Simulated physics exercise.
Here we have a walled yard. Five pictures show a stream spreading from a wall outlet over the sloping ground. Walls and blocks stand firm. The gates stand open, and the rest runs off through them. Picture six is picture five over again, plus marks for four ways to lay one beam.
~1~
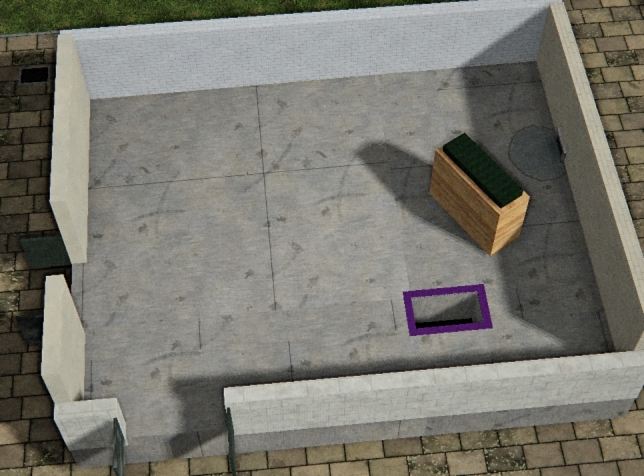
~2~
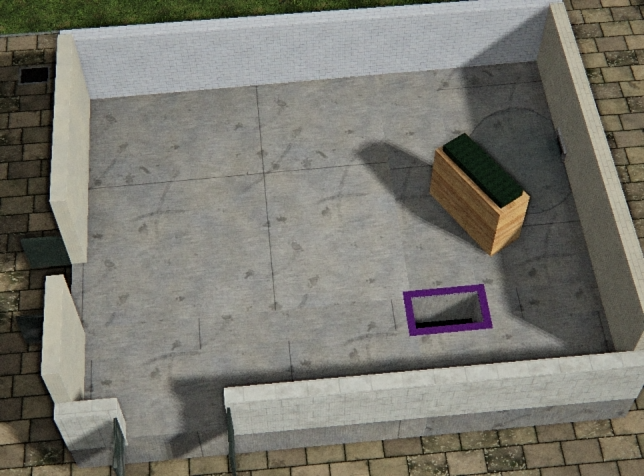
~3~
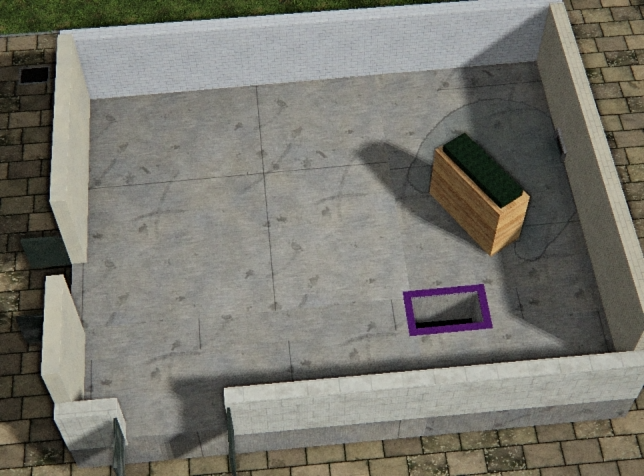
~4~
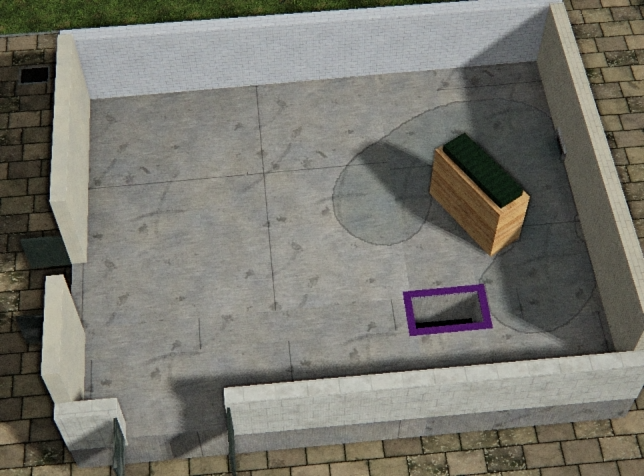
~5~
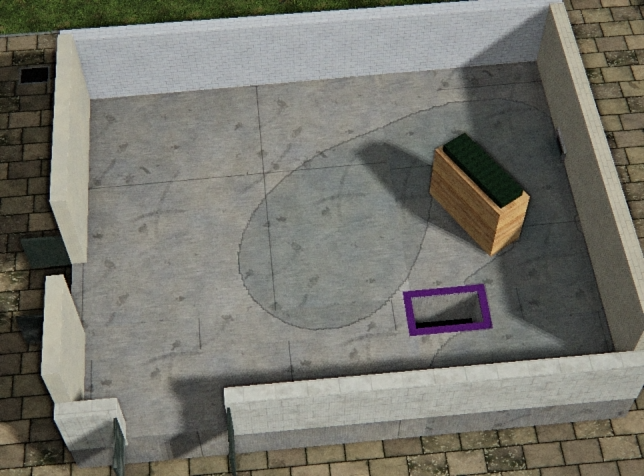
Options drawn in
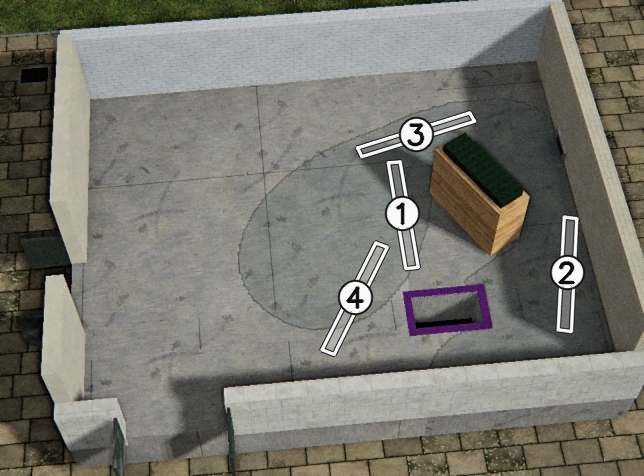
Water spread across the floor of a walled yard from the right-hand wall, curling around both sides of a wooden box with a green top, then widened leftward and reached the purple-edged drain pit.
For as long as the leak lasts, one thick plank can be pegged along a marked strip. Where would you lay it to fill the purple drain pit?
Take 1.
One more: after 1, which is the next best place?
2 it is.
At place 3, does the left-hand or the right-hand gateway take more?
The right gate.
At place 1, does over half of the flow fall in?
No.
On the marked copy, 1 from (411, 267) to (394, 162); 2 from (564, 330) to (570, 217); 3 from (359, 152) to (472, 117); 4 from (328, 352) to (381, 245).
If 1 is chosen, about 36 % of the stream runs into the purple drain pit, about 63 % out by the gates.
If 2 is chosen, about 13 % of the stream runs into the purple drain pit, about 87 % out by the gates.
If 3 is chosen, about 8 % of the stream runs into the purple drain pit, about 92 % out by the gates.
If 4 is chosen, about 8 % of the stream runs into the purple drain pit, about 92 % out by the gates.
